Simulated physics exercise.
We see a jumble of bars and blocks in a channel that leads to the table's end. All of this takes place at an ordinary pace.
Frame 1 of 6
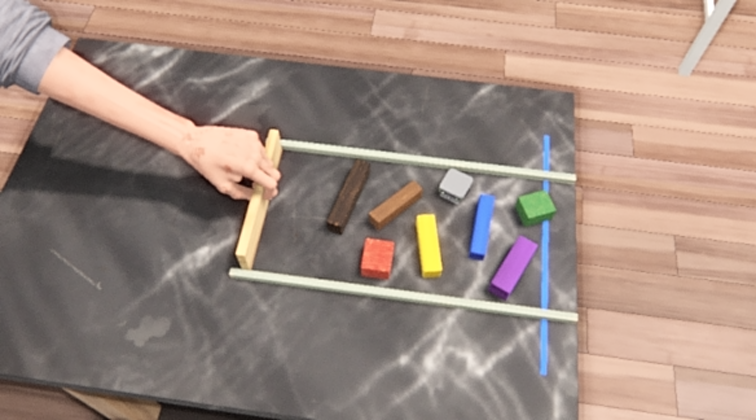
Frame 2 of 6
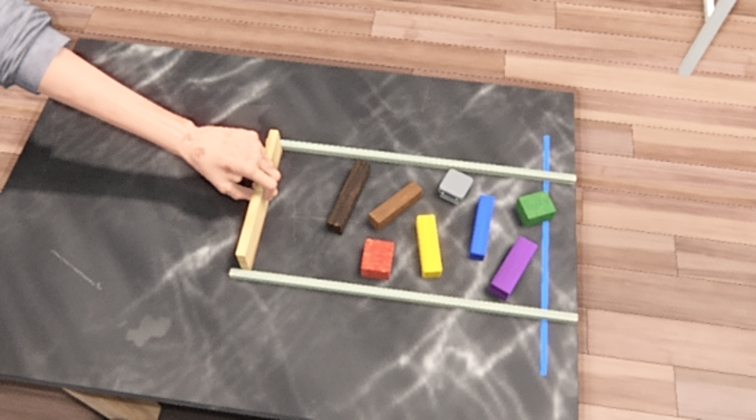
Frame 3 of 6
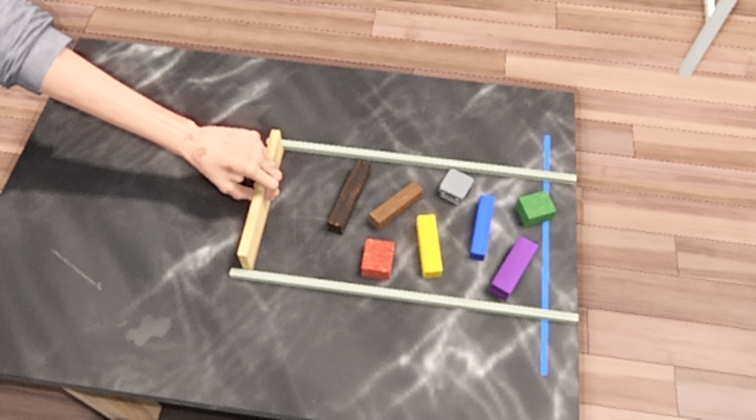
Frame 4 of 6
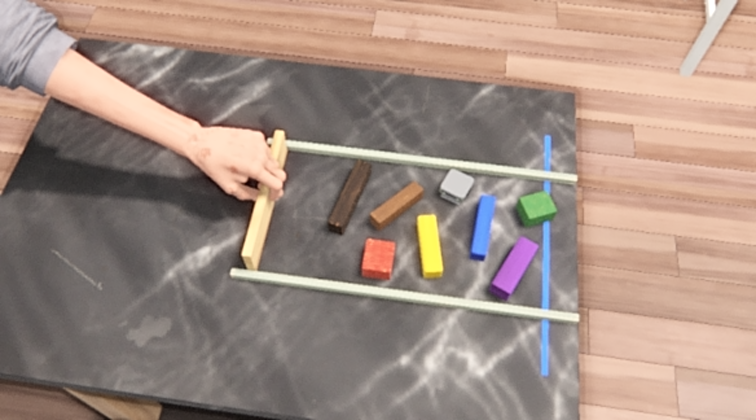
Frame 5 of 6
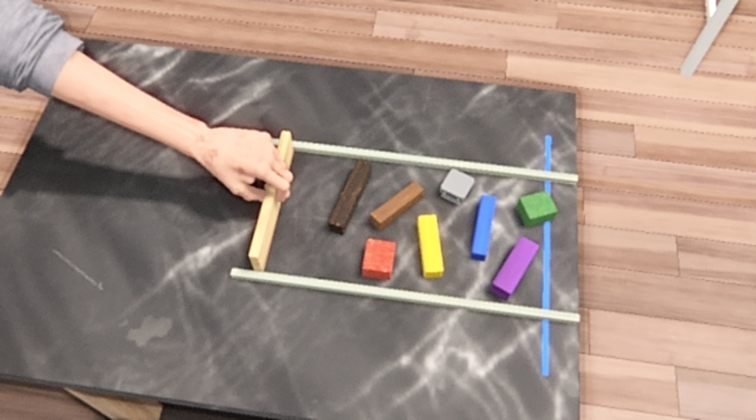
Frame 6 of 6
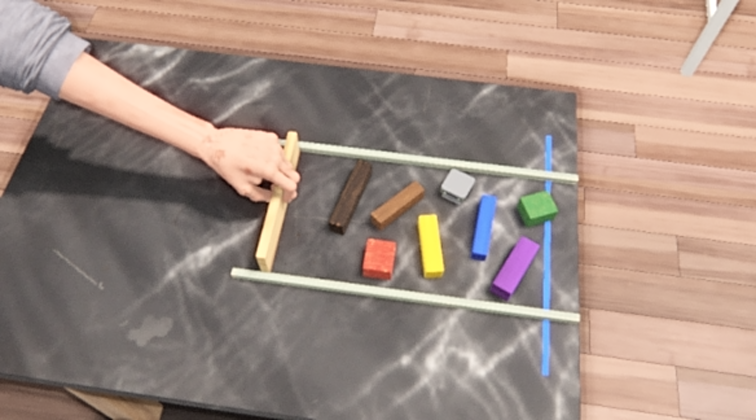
A hand holding a pale wooden board rests almost still, then slides it slightly right between two rails on a dark marbled table, while the coloured bars and blocks ahead of it stay in place near a blue line.
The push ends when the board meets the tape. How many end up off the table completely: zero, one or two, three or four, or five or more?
The number going over the edge will be five or higher.
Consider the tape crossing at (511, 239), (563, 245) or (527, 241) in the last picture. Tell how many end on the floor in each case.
The counts would be 1, 6 and 3.
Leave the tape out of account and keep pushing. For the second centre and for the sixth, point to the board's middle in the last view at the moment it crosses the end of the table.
About (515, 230) and about (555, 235).
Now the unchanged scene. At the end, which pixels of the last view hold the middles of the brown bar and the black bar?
In the last picture, roughly (572, 227) and (557, 222).
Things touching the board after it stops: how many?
2 in contact.
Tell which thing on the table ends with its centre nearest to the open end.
That would be the brown bar.
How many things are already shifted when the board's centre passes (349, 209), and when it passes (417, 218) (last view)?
Answer - first 1, then 5.
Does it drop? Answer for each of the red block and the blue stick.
At the finish the red block stays put and the blue stick goes down.
A little later, none off yet; green block at rest near (537, 209); purple stick at rest near (515, 268); blue stick at rest near (484, 228).
Next, none off yet; green block moving near (546, 209); purple stick moving near (523, 272); blue stick shifted a little near (516, 233).
When it is over, the number that fall off is five or more; down, yellow stick, grey case, blue stick, purple stick and green block.
